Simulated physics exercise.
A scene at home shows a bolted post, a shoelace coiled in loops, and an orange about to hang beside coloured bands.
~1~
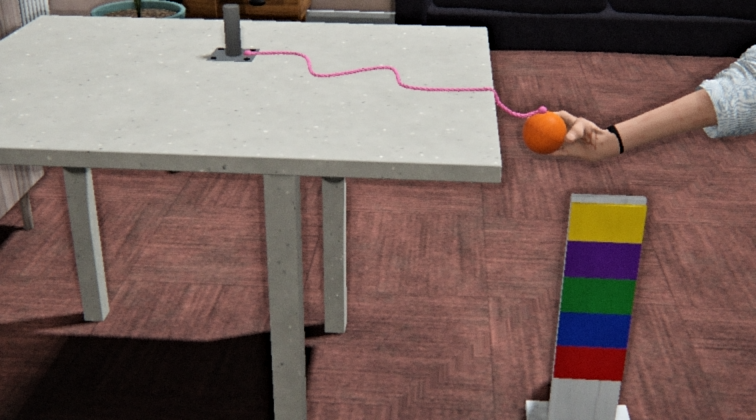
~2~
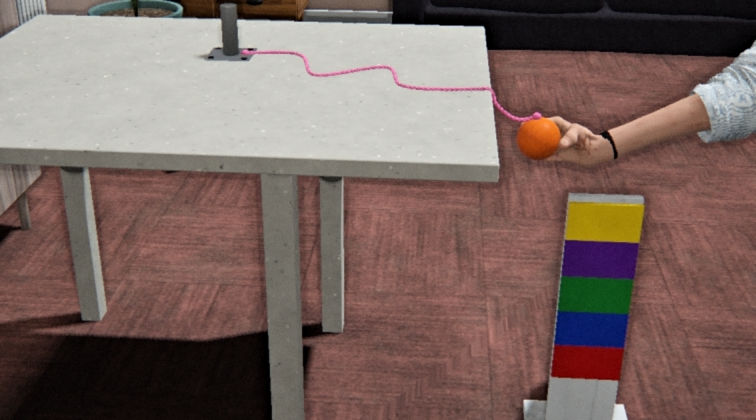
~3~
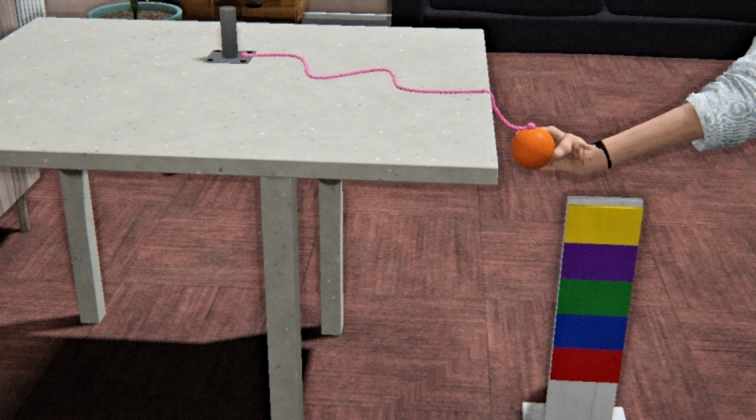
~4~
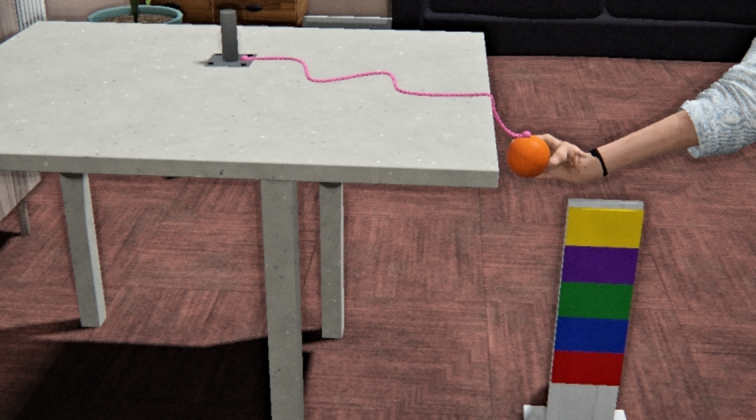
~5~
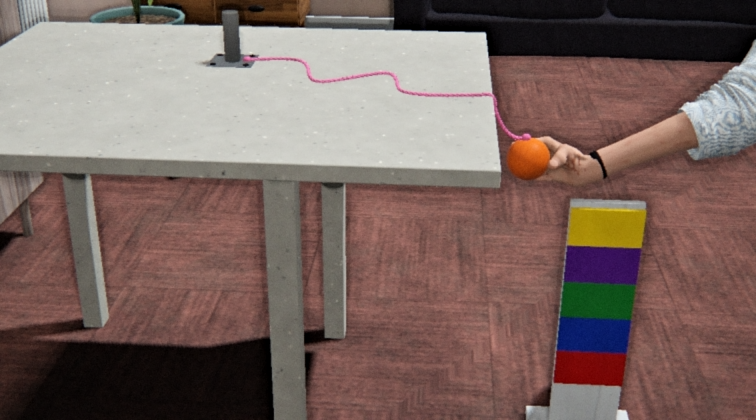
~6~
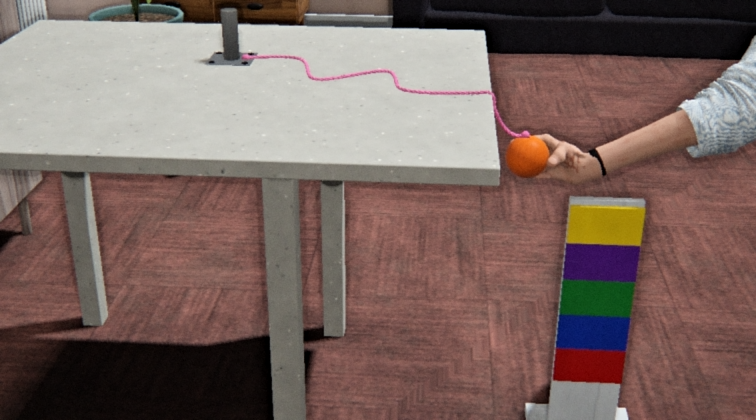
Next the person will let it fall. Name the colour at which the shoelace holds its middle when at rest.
Purple.
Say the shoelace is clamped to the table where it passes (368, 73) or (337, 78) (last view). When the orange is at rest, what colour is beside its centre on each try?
Yellow, then yellow.
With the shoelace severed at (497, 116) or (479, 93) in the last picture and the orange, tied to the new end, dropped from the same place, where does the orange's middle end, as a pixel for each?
About (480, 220), then (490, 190).
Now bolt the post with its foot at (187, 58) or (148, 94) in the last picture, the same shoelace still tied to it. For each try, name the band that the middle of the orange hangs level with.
For the first try, yellow; for the second, yellow.
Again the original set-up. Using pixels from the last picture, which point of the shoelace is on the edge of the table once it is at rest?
You'll find it somewhere around (398, 87).
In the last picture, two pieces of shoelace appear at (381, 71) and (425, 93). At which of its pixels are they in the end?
They end up at (434, 79) and (491, 122).
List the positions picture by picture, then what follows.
Orange (544, 132); yellow (607, 224); purple (603, 261); green (598, 297); blue (594, 331); red (590, 365), in the first picture.
Orange (538, 138); shoelace through (279, 53) (308, 70) (363, 69) (397, 83) (466, 89), in the second picture.
Orange (533, 148), in the third picture.
Orange (528, 156); shoelace through (279, 59) (308, 76) (362, 75) (397, 89) (466, 95), in the fourth picture.
Orange (528, 159), in the fifth picture.
Orange (527, 156); shoelace through (280, 57) (309, 74) (364, 73) (398, 87) (467, 93), in the sixth picture.
Soon after, orange near (505, 245); level with purple.
After that, orange near (455, 243); level with purple.
And then, orange near (486, 254); level with purple.
In the end, orange near (488, 255); level with purple. Its middle rests at the purple band.
